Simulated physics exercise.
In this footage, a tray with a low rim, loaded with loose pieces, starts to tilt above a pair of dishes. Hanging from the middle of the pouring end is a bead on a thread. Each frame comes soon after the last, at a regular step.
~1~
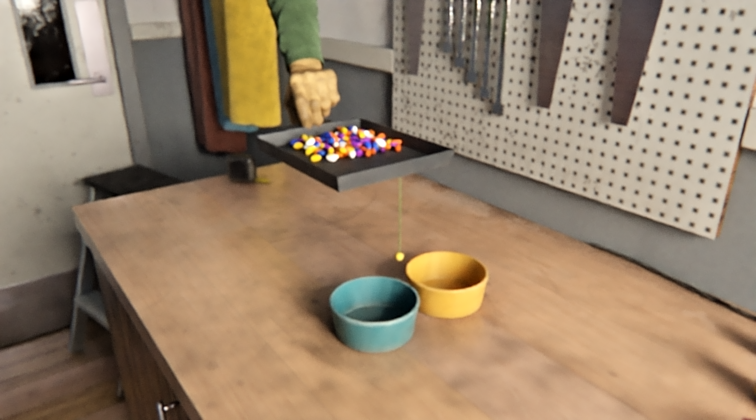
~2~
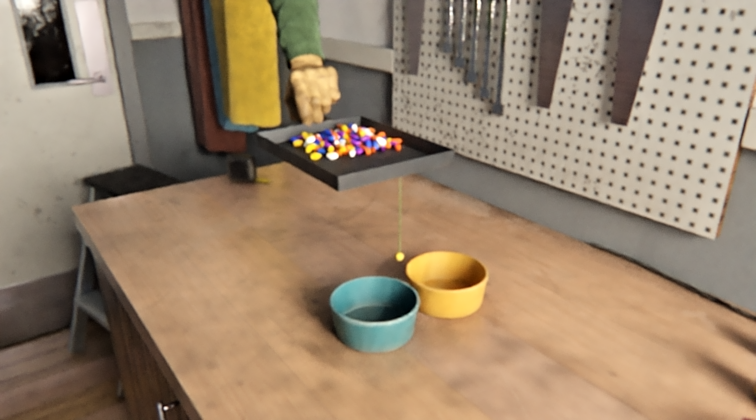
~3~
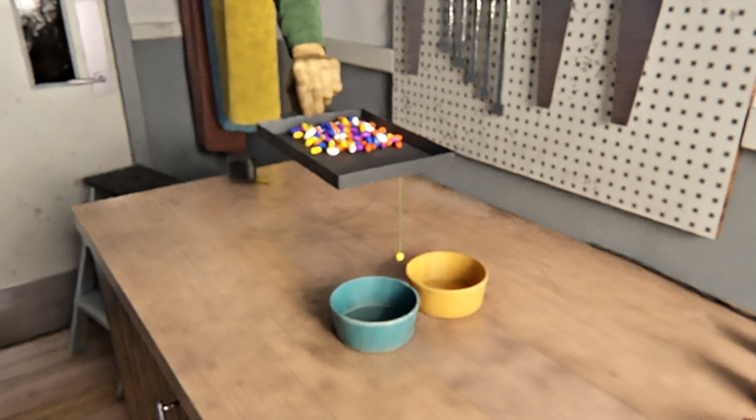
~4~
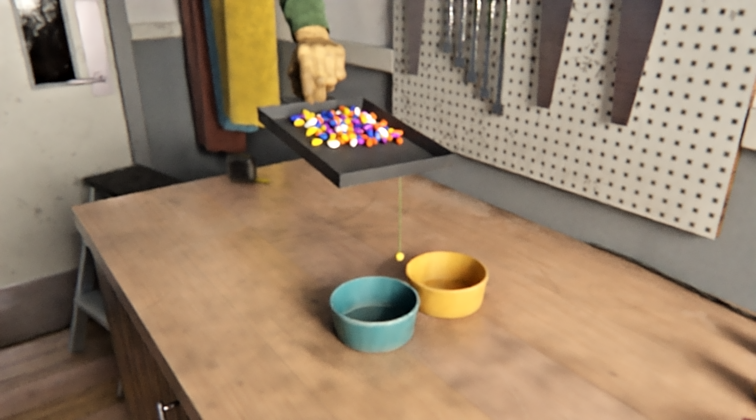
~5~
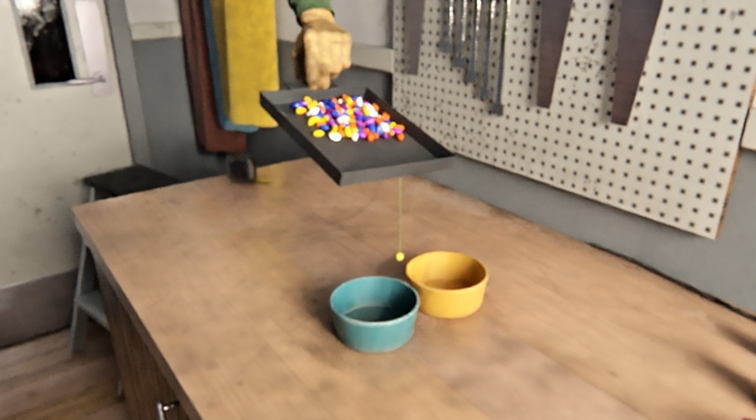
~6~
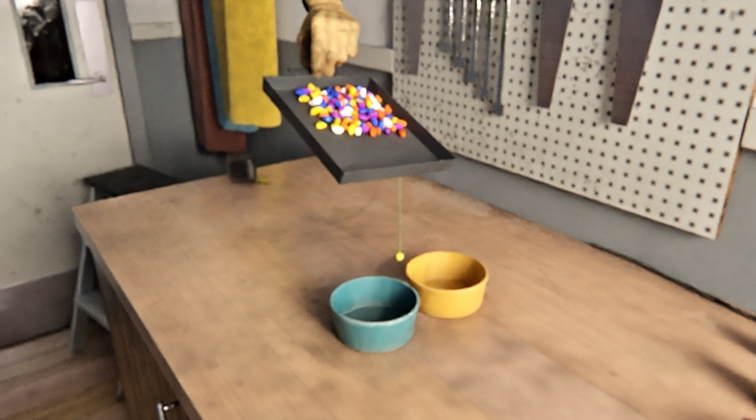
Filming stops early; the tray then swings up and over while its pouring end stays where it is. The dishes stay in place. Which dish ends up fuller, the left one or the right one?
I'd say most of it lands in the right one, honestly.
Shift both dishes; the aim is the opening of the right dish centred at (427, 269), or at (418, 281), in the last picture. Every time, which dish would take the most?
Try 1 - the dish at right; try 2 - the dish at right.
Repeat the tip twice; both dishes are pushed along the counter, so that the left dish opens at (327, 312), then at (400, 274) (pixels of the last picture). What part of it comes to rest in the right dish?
Some 30 percent in the first case, 40 percent in the second.
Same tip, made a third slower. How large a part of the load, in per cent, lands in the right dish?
Near 70 in a hundred.
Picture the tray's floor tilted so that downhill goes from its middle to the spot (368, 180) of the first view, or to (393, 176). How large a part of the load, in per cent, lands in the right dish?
10 % and 40 %, roughly.
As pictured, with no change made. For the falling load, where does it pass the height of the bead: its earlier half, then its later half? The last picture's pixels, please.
First part (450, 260), rest (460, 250).
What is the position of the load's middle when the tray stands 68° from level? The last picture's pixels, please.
The middle of the pieces lands at roughly (416, 146).
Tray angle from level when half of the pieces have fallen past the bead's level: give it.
The tilt is near 120° by then.
Just after the last frame, tray tipped steeply; almost all on the tray; about a tenth in the air.
A moment on, tray tipped past a quarter turn; roughly two thirds on the tray; just a few in the left dish; roughly a quarter in the right dish; about a tenth outside both; about a tenth in the air.
Further on, tray tipped past a quarter turn; just a few in the left dish; roughly two thirds in the right dish; roughly a quarter outside both.
When it is over, tray tipped past a quarter turn; just a few in the left dish; roughly two thirds in the right dish; roughly a quarter outside both.
